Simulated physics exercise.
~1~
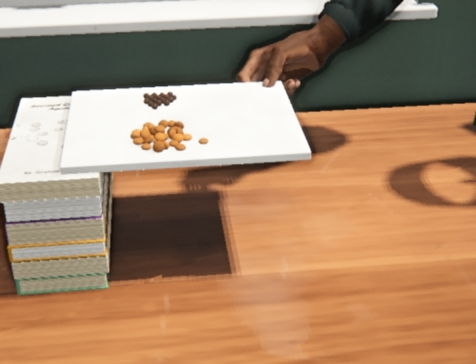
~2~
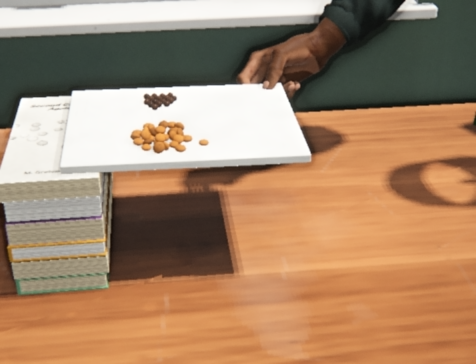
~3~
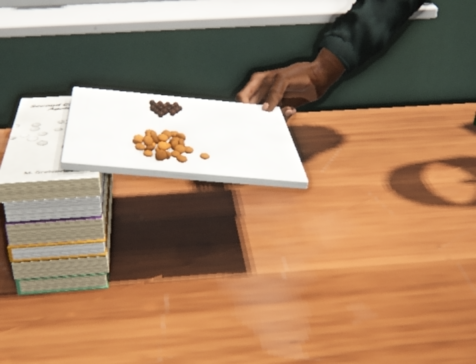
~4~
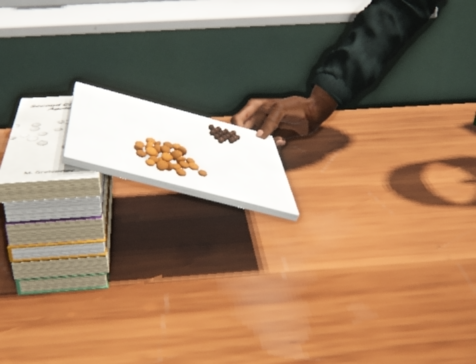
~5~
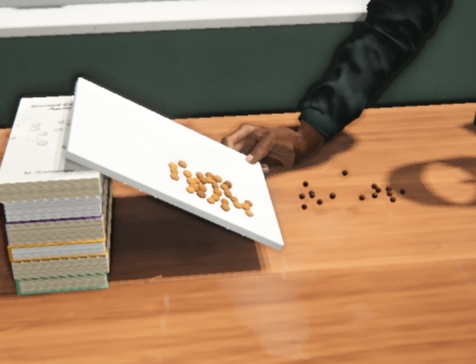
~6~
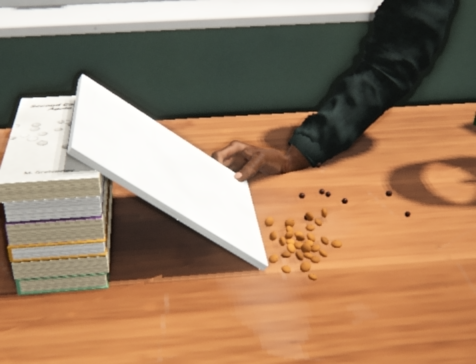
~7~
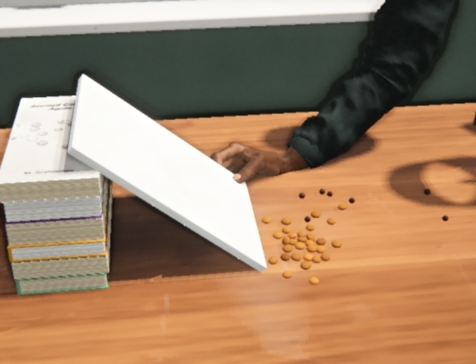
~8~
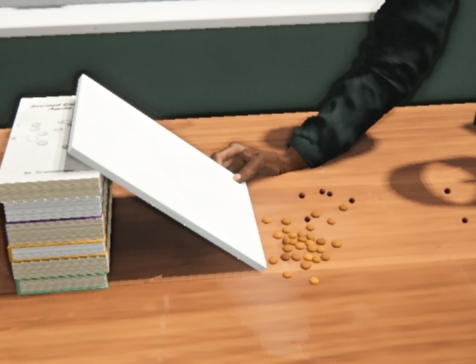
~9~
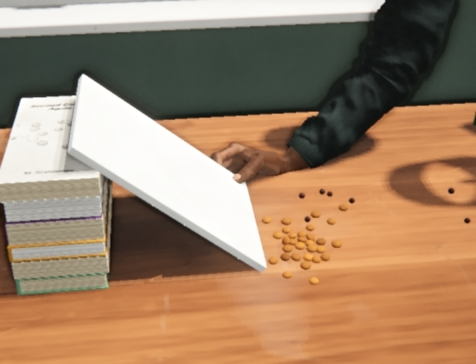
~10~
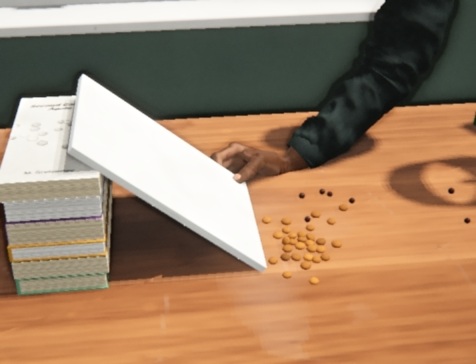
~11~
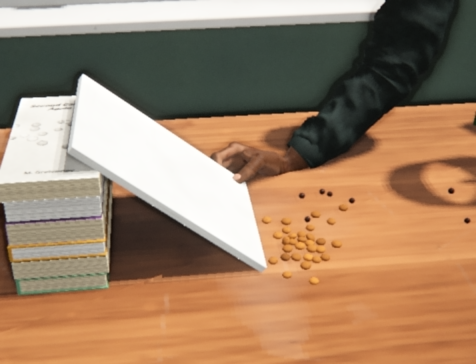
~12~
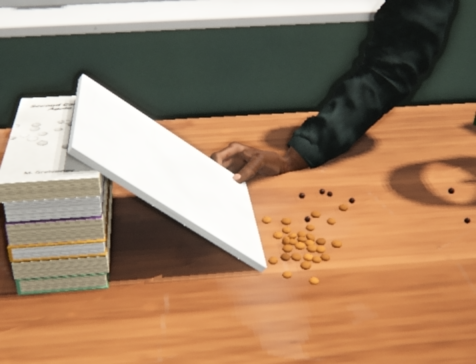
On a wooden counter, a hand tilts a white board, spilling orange and farther-rolling dark pieces.
